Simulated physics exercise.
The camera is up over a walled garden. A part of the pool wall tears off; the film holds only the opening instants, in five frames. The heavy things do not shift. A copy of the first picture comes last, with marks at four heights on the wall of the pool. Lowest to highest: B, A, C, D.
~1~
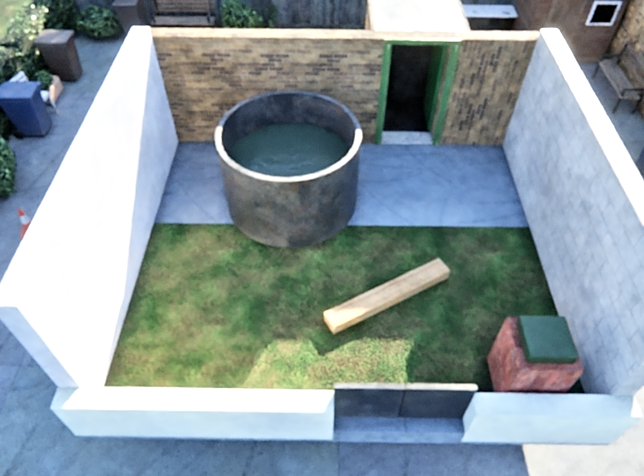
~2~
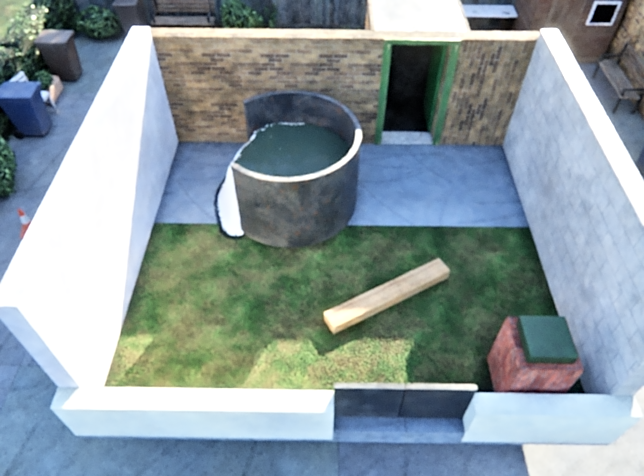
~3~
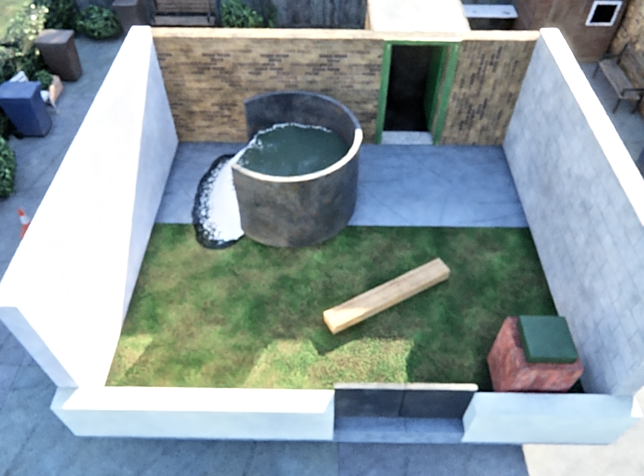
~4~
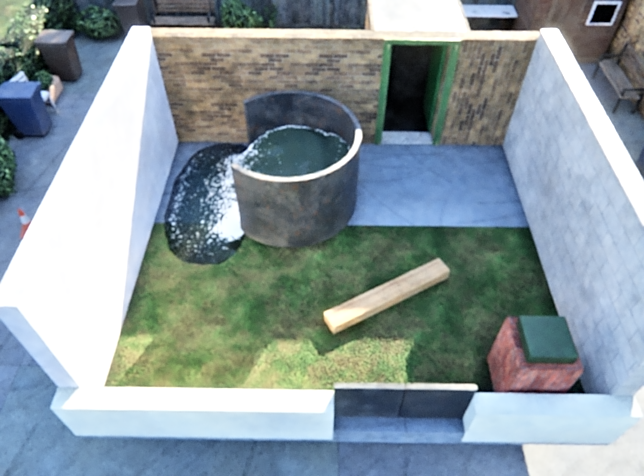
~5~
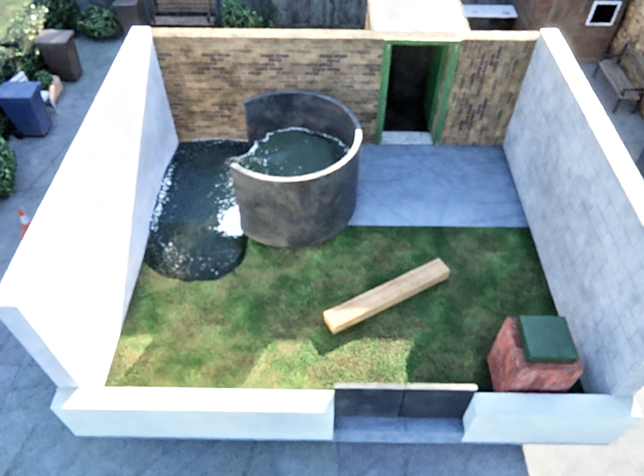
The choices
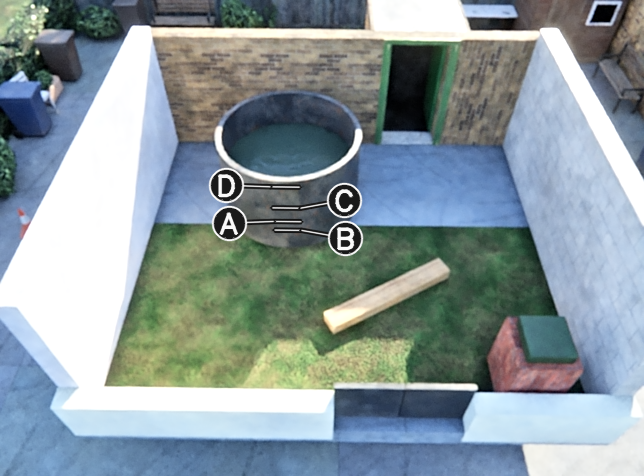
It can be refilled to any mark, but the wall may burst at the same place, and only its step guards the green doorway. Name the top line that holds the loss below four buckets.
Choose C.
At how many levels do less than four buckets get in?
Three of them.
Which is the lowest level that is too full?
D it is.
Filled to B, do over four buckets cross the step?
No, not at all.
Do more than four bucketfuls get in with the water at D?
Yes, it does.
On the marked copy, A at (287, 221); B at (288, 230); C at (286, 208); D at (284, 187); from the bottom up B, A, C, D.
If A is chosen, nothing gets over.
If B is chosen, nothing gets over.
If C is chosen, a bucket or two gets in.
If D is chosen, about 13 bucketfuls get in.
